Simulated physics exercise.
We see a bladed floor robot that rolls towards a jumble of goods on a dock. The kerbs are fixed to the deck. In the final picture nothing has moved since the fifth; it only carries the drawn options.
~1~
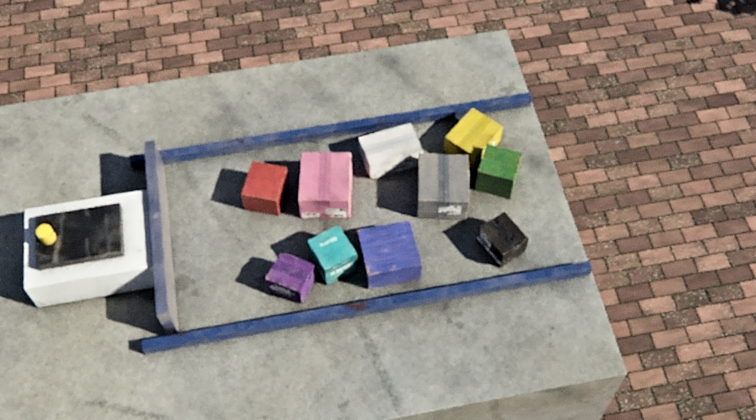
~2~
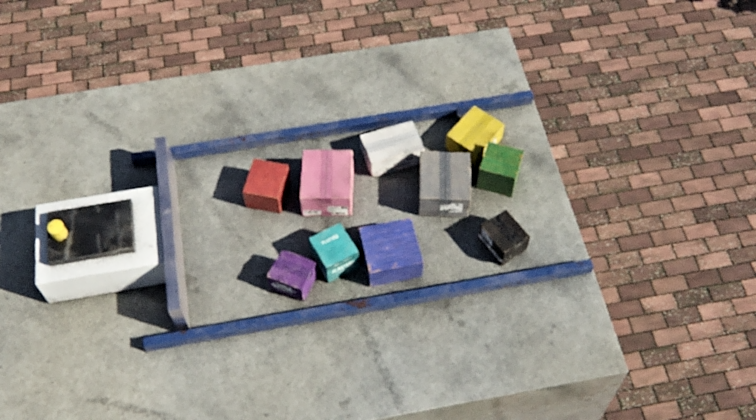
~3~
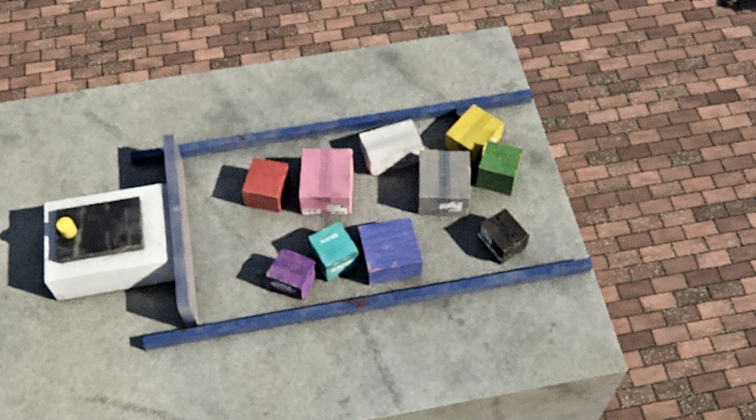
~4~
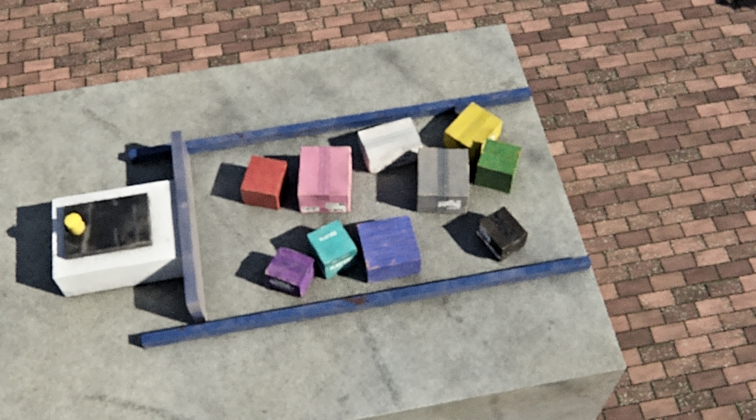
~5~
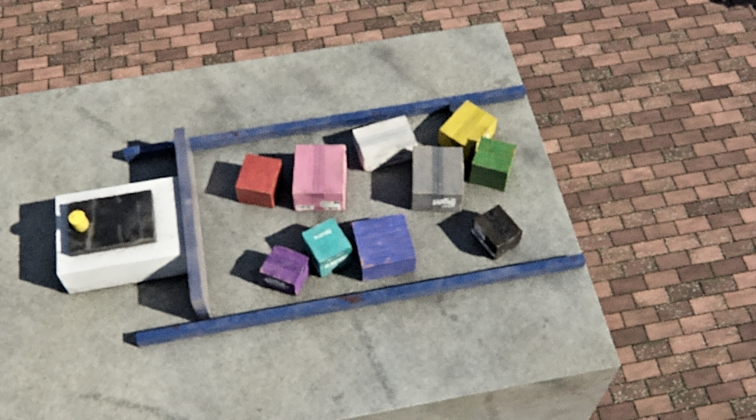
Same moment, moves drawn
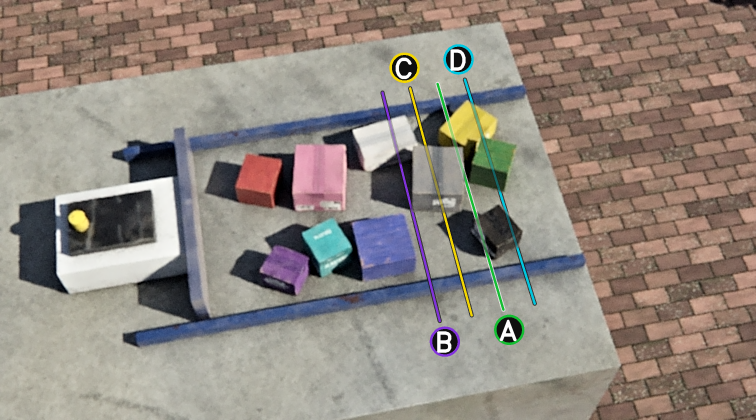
White robot with a wide blade rolling slowly right between blue rails towards scattered coloured boxes, which stay in their places.
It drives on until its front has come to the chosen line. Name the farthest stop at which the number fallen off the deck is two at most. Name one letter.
At C, and not beyond.
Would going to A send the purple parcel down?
No.
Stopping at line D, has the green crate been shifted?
Yes.
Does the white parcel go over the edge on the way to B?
No.
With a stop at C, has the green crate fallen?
Yes.
On the marked copy, A at (468, 188); B at (409, 198); C at (439, 193); D at (497, 183).
Taking C. A third of the way, robot (211, 205); purple parcel (323, 269); white parcel (391, 142).
Two thirds of the way, robot (302, 190); yellow parcel (524, 121); green crate (522, 161).
When it is over, robot (370, 179); green crate over the edge; yellow parcel over the edge; two fallen.
As for the rest, A drops five; B is within the limit but short; D drops seven.
